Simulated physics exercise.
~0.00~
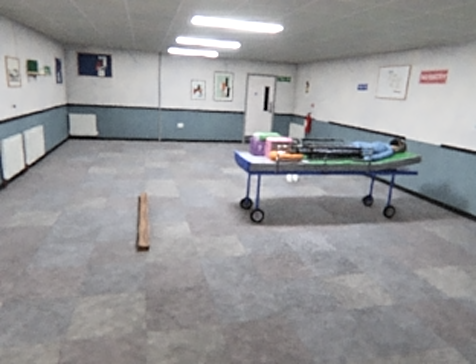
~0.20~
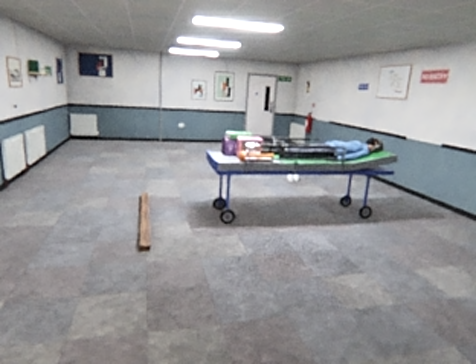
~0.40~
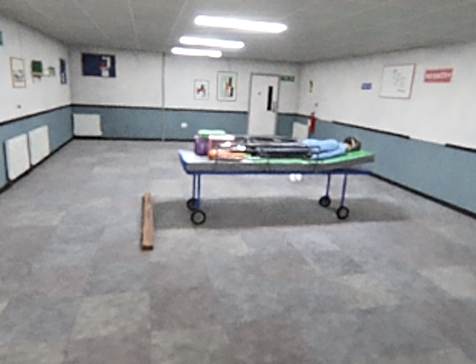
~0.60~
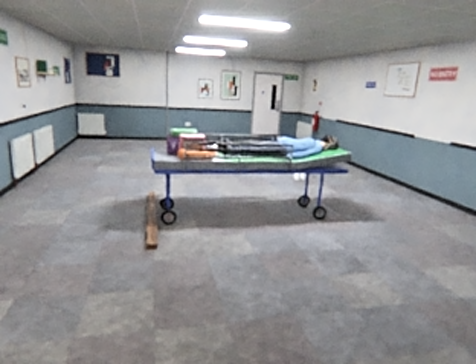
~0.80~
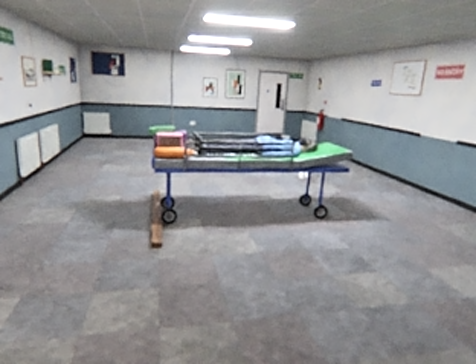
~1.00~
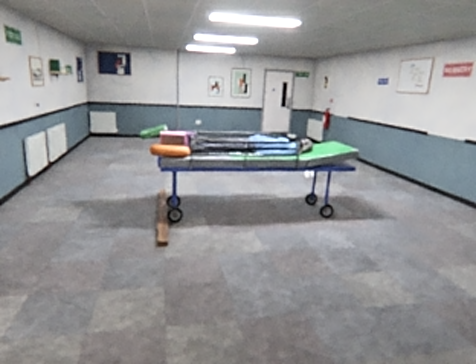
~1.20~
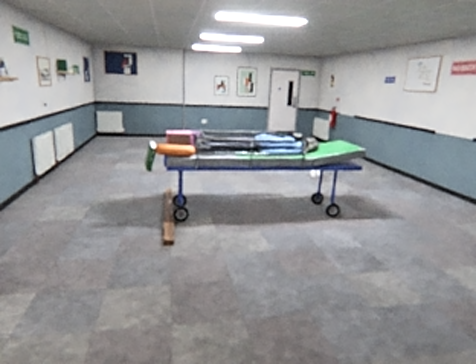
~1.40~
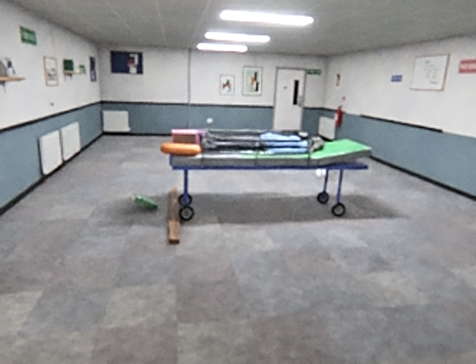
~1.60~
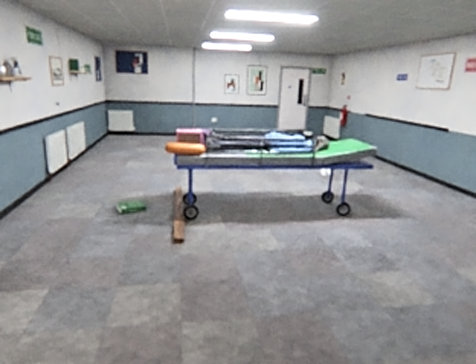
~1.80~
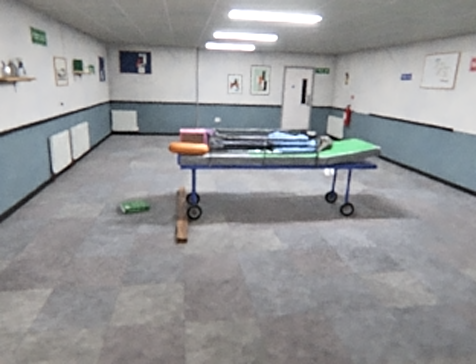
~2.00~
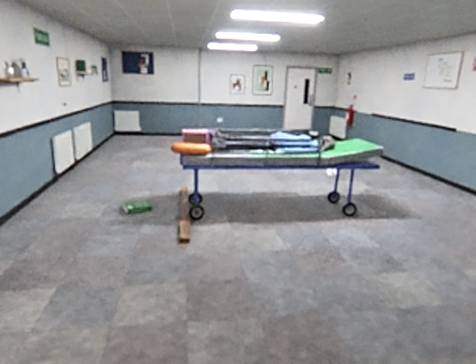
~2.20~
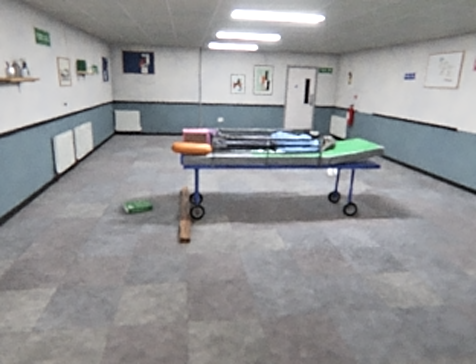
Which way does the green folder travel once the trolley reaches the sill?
It carries on to the left, going over the left end of the trolley before dropping to the floor.
A long room with a grey tiled floor, white and blue walls and strip lights is seen from the side of a wheeled trolley. On its green-topped bed a limp person in blue and dark clothes lies with the head to the right, while a pink monitor, a purple holdall, an orange bottle and a green folder sit toward the left. The trolley rolls left and stops level at a low brown sill. The green folder slides on over the left end, tips and drops to the floor beyond the sill. The view pans slightly left, and the person and other items remain aboard.
